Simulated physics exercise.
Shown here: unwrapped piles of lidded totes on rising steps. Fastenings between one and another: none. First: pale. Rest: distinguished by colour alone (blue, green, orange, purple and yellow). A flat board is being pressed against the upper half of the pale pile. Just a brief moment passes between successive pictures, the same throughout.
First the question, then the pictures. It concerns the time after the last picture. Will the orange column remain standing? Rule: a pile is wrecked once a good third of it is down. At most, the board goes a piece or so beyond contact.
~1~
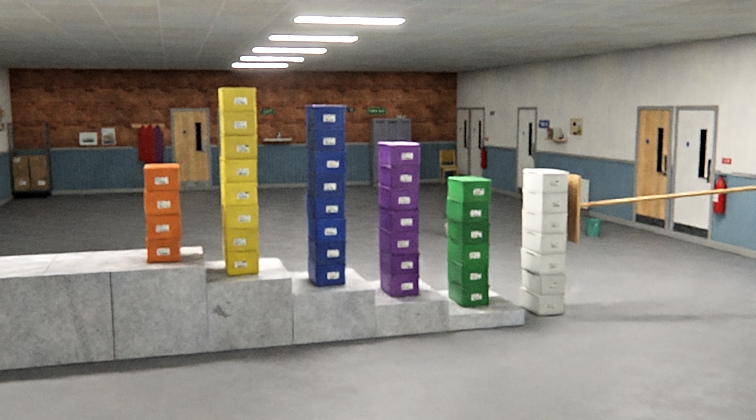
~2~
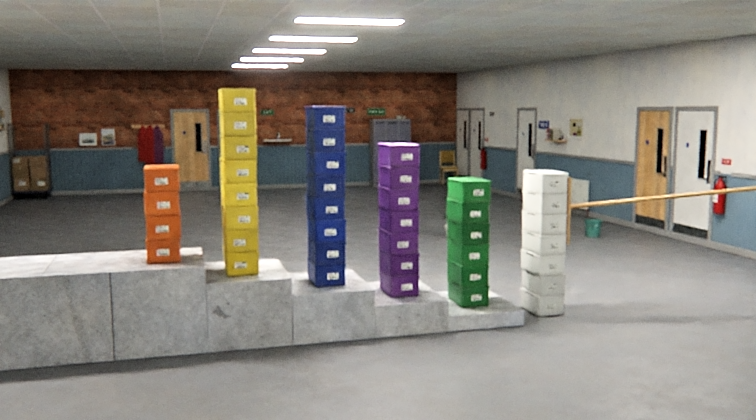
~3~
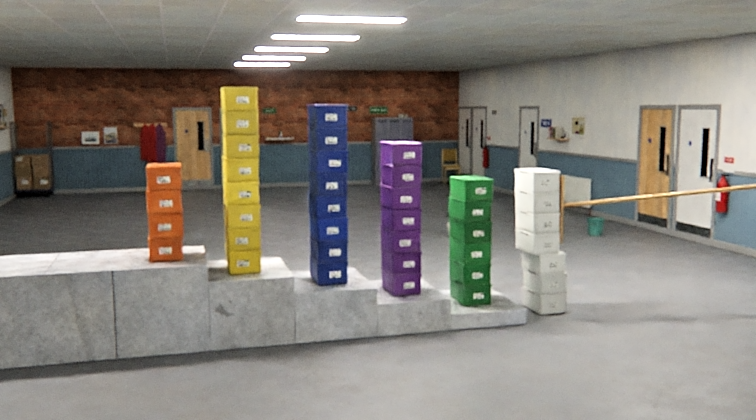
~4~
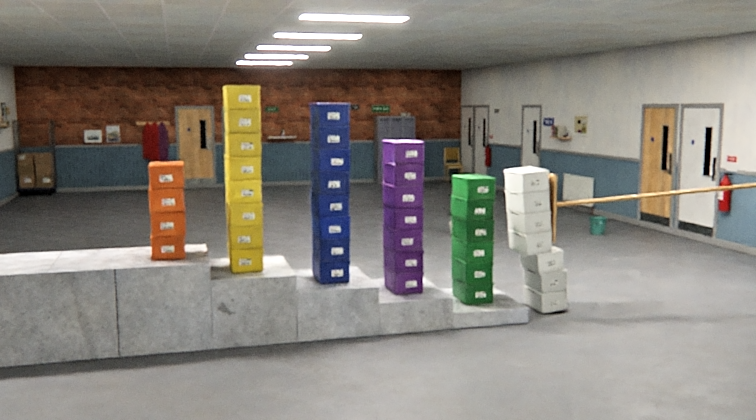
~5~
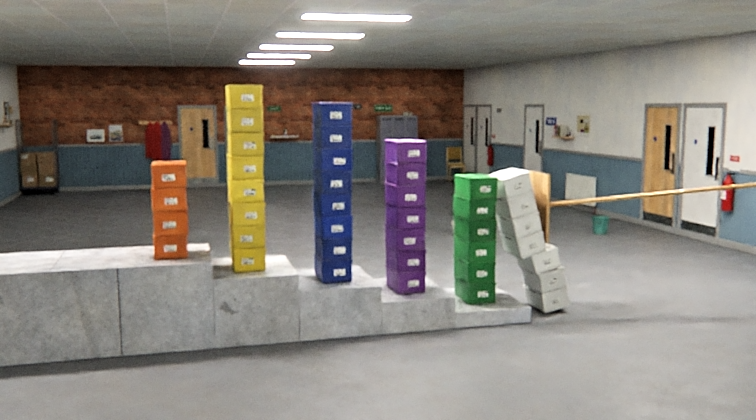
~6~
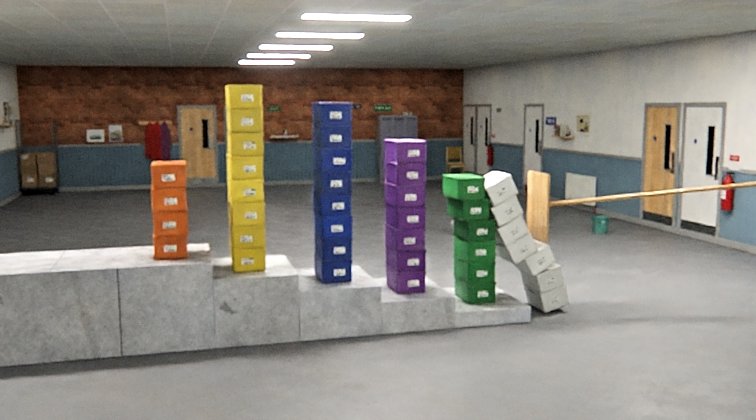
No, it comes down.
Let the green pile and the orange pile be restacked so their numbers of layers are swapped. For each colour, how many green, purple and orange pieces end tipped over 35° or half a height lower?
The result reads green 3, then purple 7, then orange 5.
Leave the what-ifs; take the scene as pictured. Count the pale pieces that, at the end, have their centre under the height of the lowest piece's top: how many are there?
Pale pieces: 2.
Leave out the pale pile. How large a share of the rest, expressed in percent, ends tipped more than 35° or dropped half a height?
Some 95 per cent of them.
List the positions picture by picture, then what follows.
In the first picture (pixels give the middle of a visible side), board (579, 201) not yet touching; top orange tote (162, 180); top green tote (478, 191); none of the others has stirred.
In the second picture, board (570, 202) not yet touching; top orange tote (162, 181).
In the third picture, board (562, 201) pushing; top orange tote (164, 179).
In the fourth picture, board (555, 200) pushing, top of the pale pile leaning barely; top orange tote (167, 177); none of the others has stirred.
In the fifth picture, board (549, 200) pushing, top of the pale pile leaning clearly; top orange tote (169, 177); none of the others has stirred.
In the sixth picture, board (548, 199) stopped, top of the pale pile leaning clearly; top orange tote (169, 177); top green tote (472, 189) half its height from its place; movement in 2 of them.
Shortly afterwards, 5 of the pale pile down; none of the 4 orange totes down (4 of 33 in all colours); top orange tote unmoved; top green tote tilted well over, about its own height lower.
Next, 5 of the pale pile down; none of the 4 orange totes down (22 of 33 in all colours); top orange tote tilted a little; top yellow tote tilted well over, some two heights lower.
In the end, 5 of the pale pile down; 3 of the 4 orange totes down (31 of 33 in all colours); top orange tote upside down; top blue tote on its side. From the last view, middles, top blue tote near (125, 199).
